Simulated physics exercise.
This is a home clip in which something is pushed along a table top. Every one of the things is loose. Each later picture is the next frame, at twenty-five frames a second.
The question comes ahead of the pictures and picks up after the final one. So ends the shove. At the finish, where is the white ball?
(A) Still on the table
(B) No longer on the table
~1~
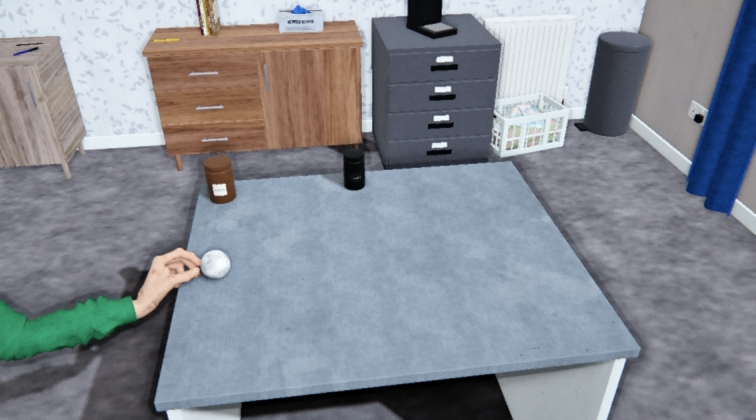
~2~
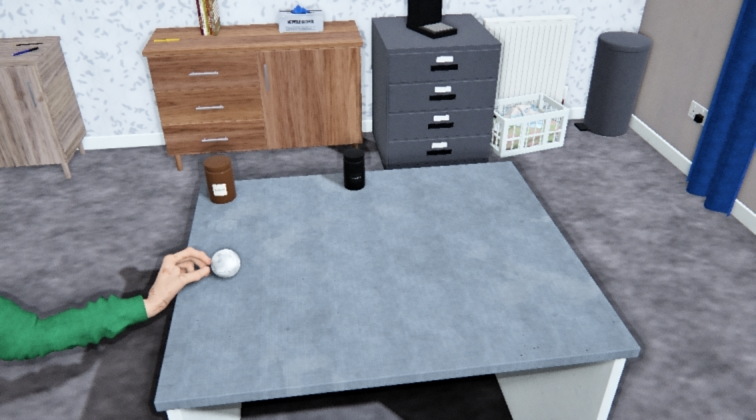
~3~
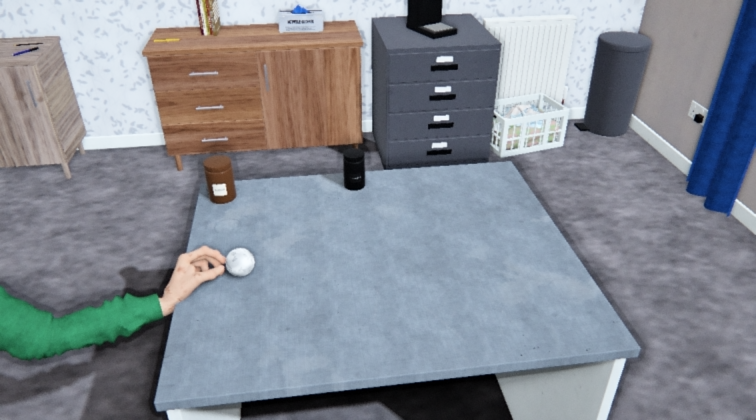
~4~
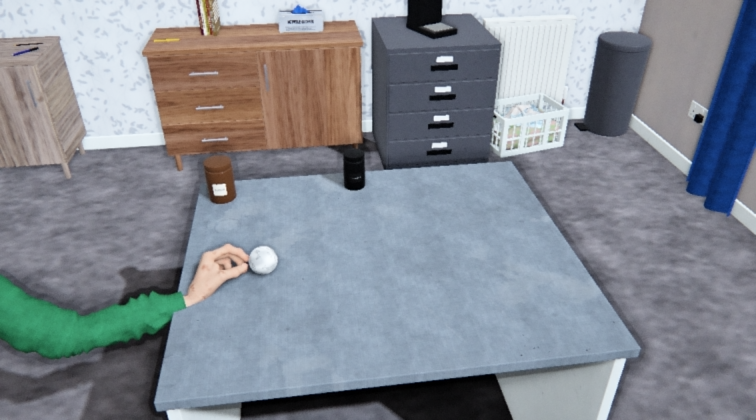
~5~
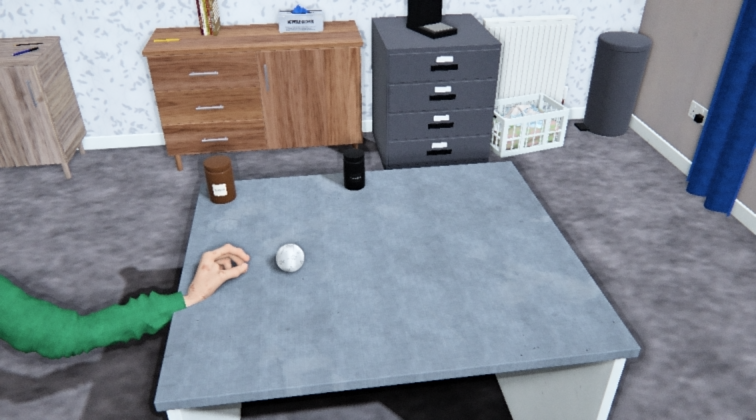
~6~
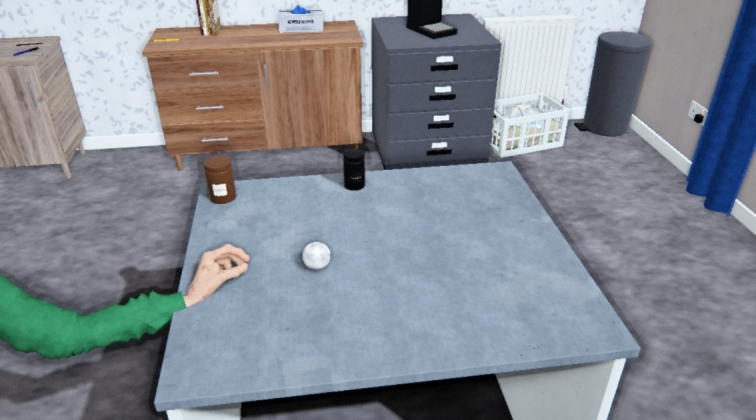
The answer is B.
Then, 0.30 s later than the last frame, white ball moved well along near (494, 240).
Then, 0.70 s later than the last frame, white ball now off the table.
When it is over, off the table, white ball.
